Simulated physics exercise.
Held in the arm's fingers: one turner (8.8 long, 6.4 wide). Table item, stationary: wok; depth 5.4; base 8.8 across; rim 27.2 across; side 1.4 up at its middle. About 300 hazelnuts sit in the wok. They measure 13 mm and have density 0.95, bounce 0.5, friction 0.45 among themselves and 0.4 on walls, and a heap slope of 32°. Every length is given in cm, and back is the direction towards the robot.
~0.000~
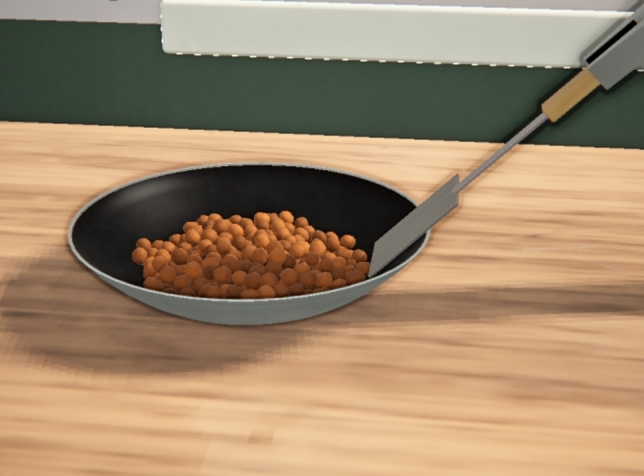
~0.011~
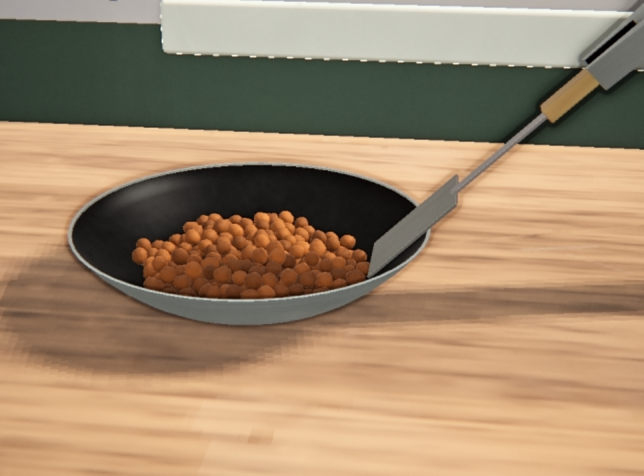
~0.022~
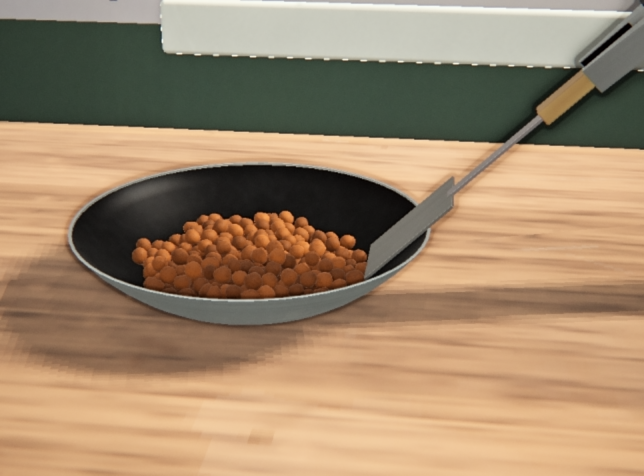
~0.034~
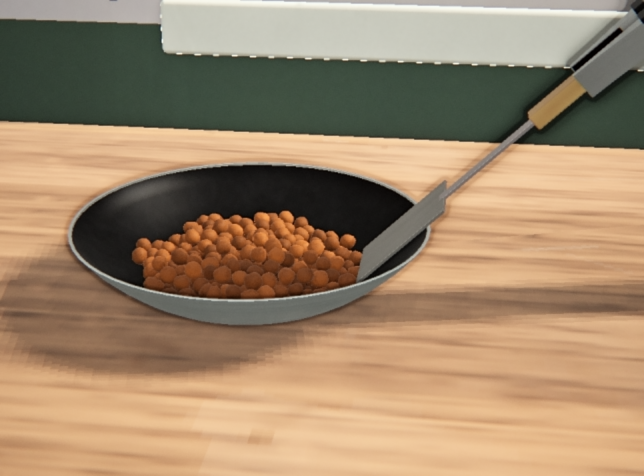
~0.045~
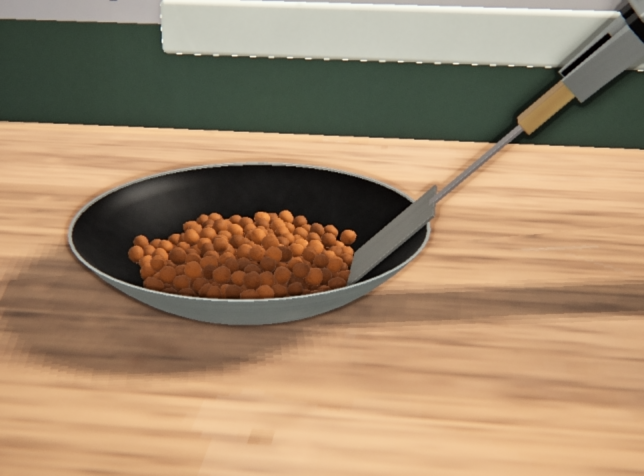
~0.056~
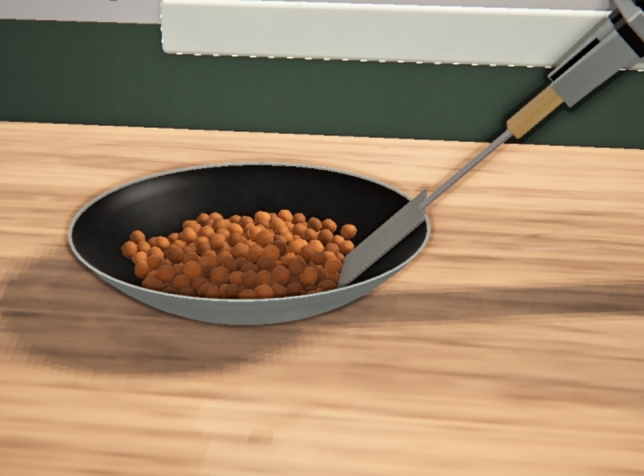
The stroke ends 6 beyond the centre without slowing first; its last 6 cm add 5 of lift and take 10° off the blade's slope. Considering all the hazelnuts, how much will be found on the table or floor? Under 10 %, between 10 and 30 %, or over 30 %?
Under 10 %.
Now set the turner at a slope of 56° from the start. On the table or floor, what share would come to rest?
In that case around 5 per cent.
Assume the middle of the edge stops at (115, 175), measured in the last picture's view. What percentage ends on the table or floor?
25 %.
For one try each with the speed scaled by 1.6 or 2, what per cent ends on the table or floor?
Roughly 15 % and roughly 20 %.
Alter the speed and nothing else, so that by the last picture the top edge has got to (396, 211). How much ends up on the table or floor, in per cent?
About 15 percent.
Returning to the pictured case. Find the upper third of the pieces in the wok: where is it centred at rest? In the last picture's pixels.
You'll find it at about (153, 241).
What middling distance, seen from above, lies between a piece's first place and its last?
Somewhere around 4 centimetres, I'd say.
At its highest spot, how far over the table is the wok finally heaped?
Peak at rest, approximately 6.0 centimetres.
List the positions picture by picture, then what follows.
In the first picture, turner top edge at (458, 189), sloping 45°; upper third of the load around (247, 255), from x 140 to 365, top at y 220; 305 in the wok.
In the second picture, turner top edge at (457, 189), sloping 45°; upper third of the load around (247, 255), from x 140 to 365, top at y 220.
In the third picture, turner top edge at (453, 191), sloping 45°; upper third of the load around (247, 255), from x 140 to 360, top at y 220.
In the fourth picture, turner top edge at (445, 195), sloping 45°; upper third of the load around (246, 255), from x 140 to 355, top at y 220.
In the fifth picture, turner top edge at (435, 200), sloping 45°; upper third of the load around (251, 252), from x 135 to 350, top at y 220.
In the sixth picture, turner top edge at (425, 204), sloping 45°; upper third of the load around (248, 249), from x 130 to 350, top at y 215; 305 in the wok.
By 0.13 s, sloping 45°, highest piece 5 above the table; 305 in the wok.
By 0.20 s, sloping 41°, highest piece 6 above the table; 305 in the wok.
By 0.43 s, sloping 35°, highest piece 6 above the table; 292 in the wok, 9 on the table or floor, 4 on the blade or in flight.
By 1.48 s, sloping 35°, highest piece 6 above the table; 291 in the wok, 14 on the table or floor.
Final count, 291 in the wok, 14 on the table or floor. That is 5 % on the table or floor.
